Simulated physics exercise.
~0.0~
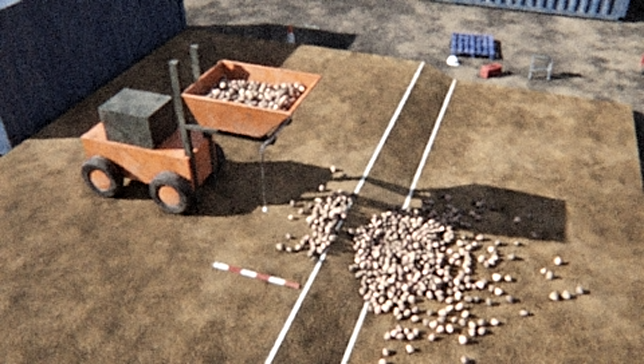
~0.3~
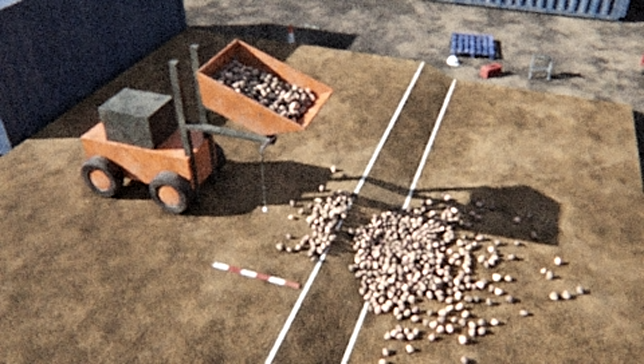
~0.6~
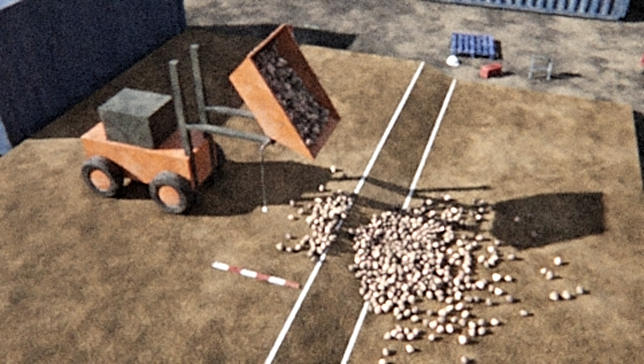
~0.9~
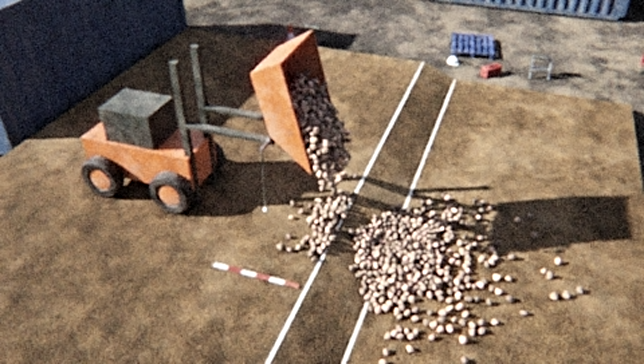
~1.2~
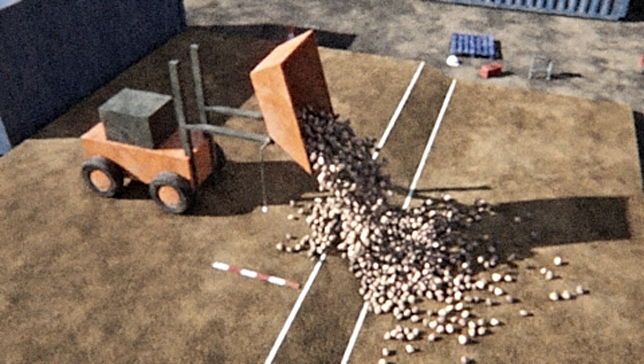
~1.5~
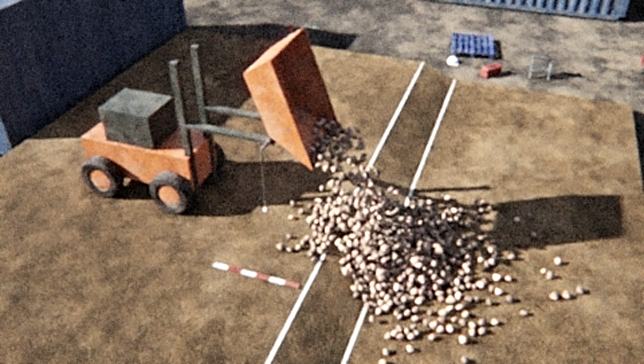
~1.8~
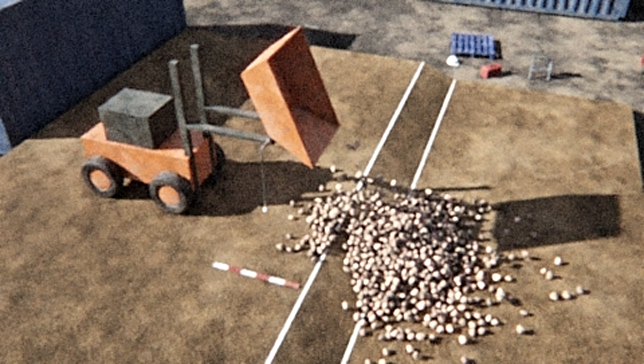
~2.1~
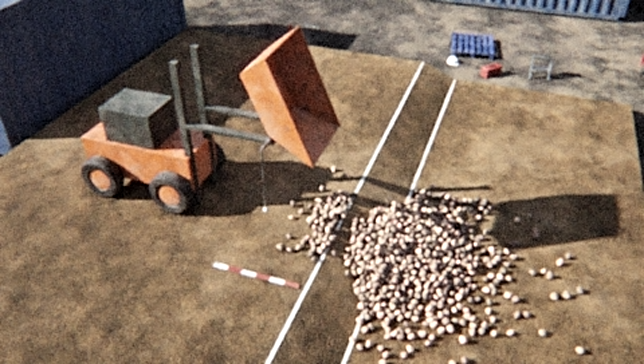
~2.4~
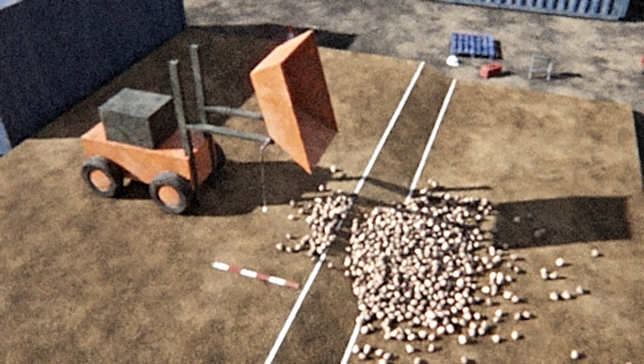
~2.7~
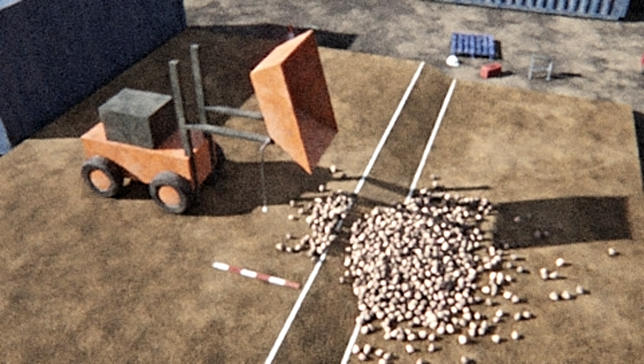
An orange loader with dark wheels and a grey block on its body stands at the left of a brown dirt yard, seen from above, holding up an orange skip full of pale stones. More stones already lie scattered across two white lines, near a red-and-white striped staff. The skip tips steeply to the right, and its load pours out in a thick stream onto the earlier heap. It then rocks slightly back and forward as the last stones drop out. Finally the empty skip hangs steeply tilted above a larger, spread-out heap.
